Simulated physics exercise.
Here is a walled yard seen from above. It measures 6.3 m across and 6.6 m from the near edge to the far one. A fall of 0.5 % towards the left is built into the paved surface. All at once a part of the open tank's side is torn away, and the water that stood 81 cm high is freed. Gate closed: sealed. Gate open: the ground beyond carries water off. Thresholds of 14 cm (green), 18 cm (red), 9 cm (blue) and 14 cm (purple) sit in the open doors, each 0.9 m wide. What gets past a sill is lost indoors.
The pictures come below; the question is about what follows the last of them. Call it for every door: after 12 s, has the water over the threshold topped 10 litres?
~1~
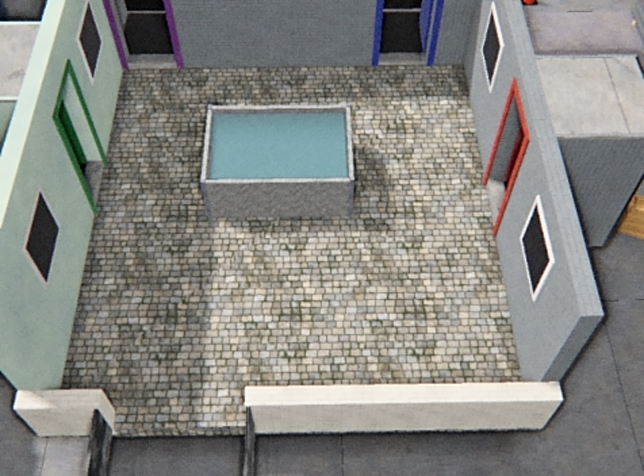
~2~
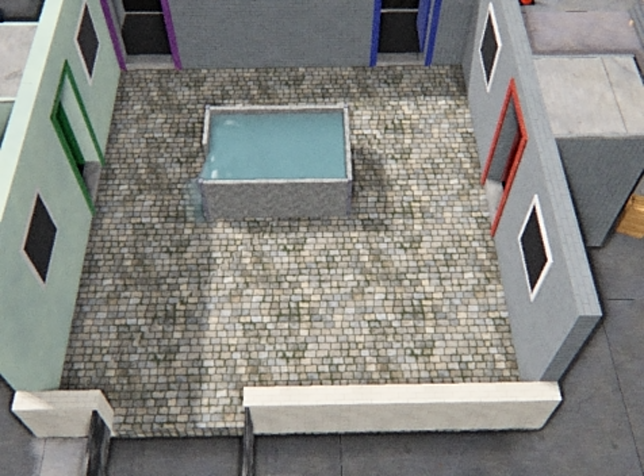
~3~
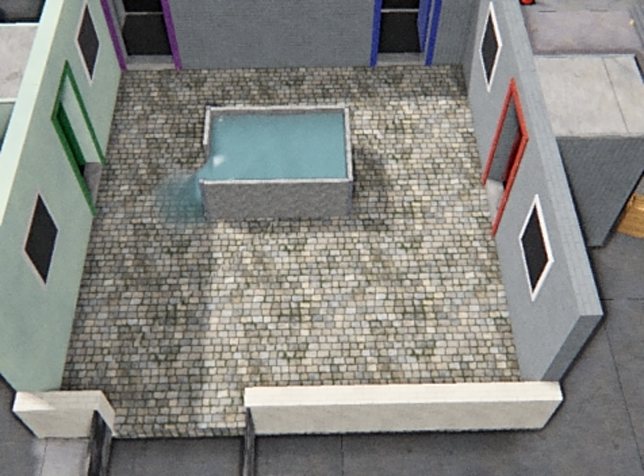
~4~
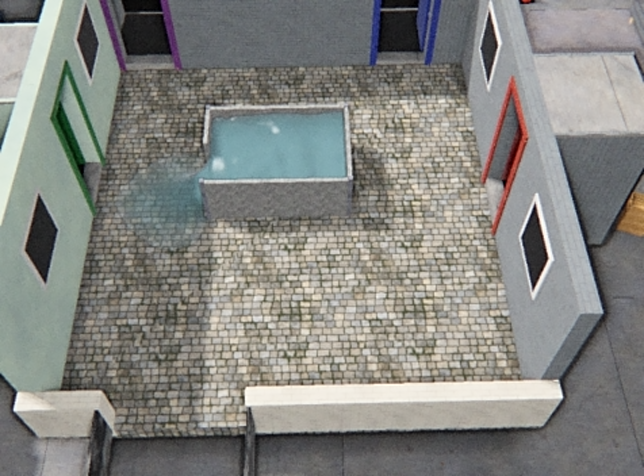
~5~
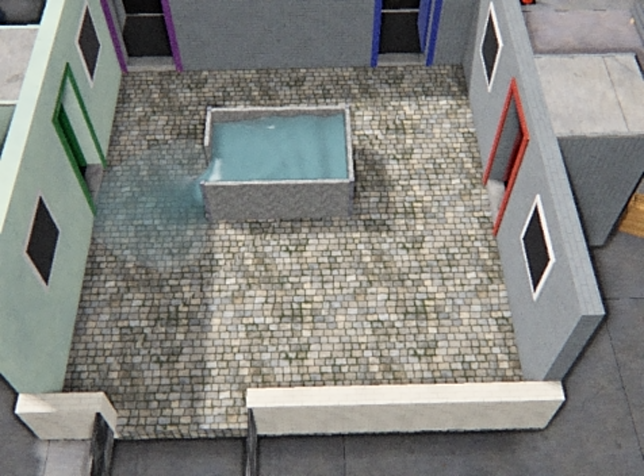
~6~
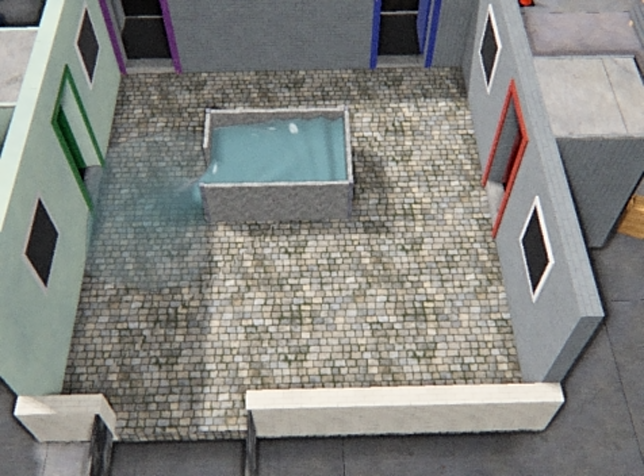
Green door topped, red door not topped, blue door not topped, purple door topped.
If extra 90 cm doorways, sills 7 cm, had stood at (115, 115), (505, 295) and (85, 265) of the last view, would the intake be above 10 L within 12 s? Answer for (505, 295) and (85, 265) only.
In that order: Under, above.
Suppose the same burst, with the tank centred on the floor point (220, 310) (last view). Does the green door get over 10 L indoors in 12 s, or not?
Lab note: Green door limit not exceeded.
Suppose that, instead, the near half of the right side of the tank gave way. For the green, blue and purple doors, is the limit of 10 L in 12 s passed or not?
At green the amount is beneath the mark, at blue it is higher than the mark, and at purple it is beneath the mark.
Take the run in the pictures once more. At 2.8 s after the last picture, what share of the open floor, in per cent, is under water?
Wet share: Near 35 percent.
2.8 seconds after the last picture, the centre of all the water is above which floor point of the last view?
Its balance point sits around (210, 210).
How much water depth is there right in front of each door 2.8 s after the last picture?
Door by door in cm, green shows 23, red shows 0, blue shows 0, purple shows 17.
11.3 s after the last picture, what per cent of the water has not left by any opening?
Near 68 in a hundred is still there.
Then, 0.7 s after the last picture water covers 20 % of the floor and is deepest (39 cm) near (98, 202); green door 35 cm at the sill, 78 L in, red door not reached, blue door not reached, purple door not reached.
Then, 1.5 s after the last picture water covers 25 % of the floor and is deepest (36 cm) near (60, 404); green door 33 cm at the sill, 195 L in, red door not reached, blue door not reached, purple door 17 cm at the sill, 2 L in.
Then, 2.8 s after the last picture water covers 35 % of the floor and is deepest (24 cm) near (98, 202); green door 23 cm at the sill, 282 L in, red door not reached, blue door not reached, purple door 17 cm at the sill, 17 L in.
Then, 6.3 s after the last picture water covers 75 % of the floor and is deepest (14 cm) near (98, 202); green door 13 cm at the sill, 331 L in, red door not reached, blue door 2 cm at the sill, 0 L in, purple door 11 cm at the sill, 25 L in.
Then, 11.3 s after the last picture water covers 95 % of the floor and is deepest (8 cm) near (96, 211); green door 7 cm at the sill, 332 L in, red door 5 cm at the sill, 0 L in, blue door 6 cm at the sill, 0 L in, purple door 6 cm at the sill, 25 L in.
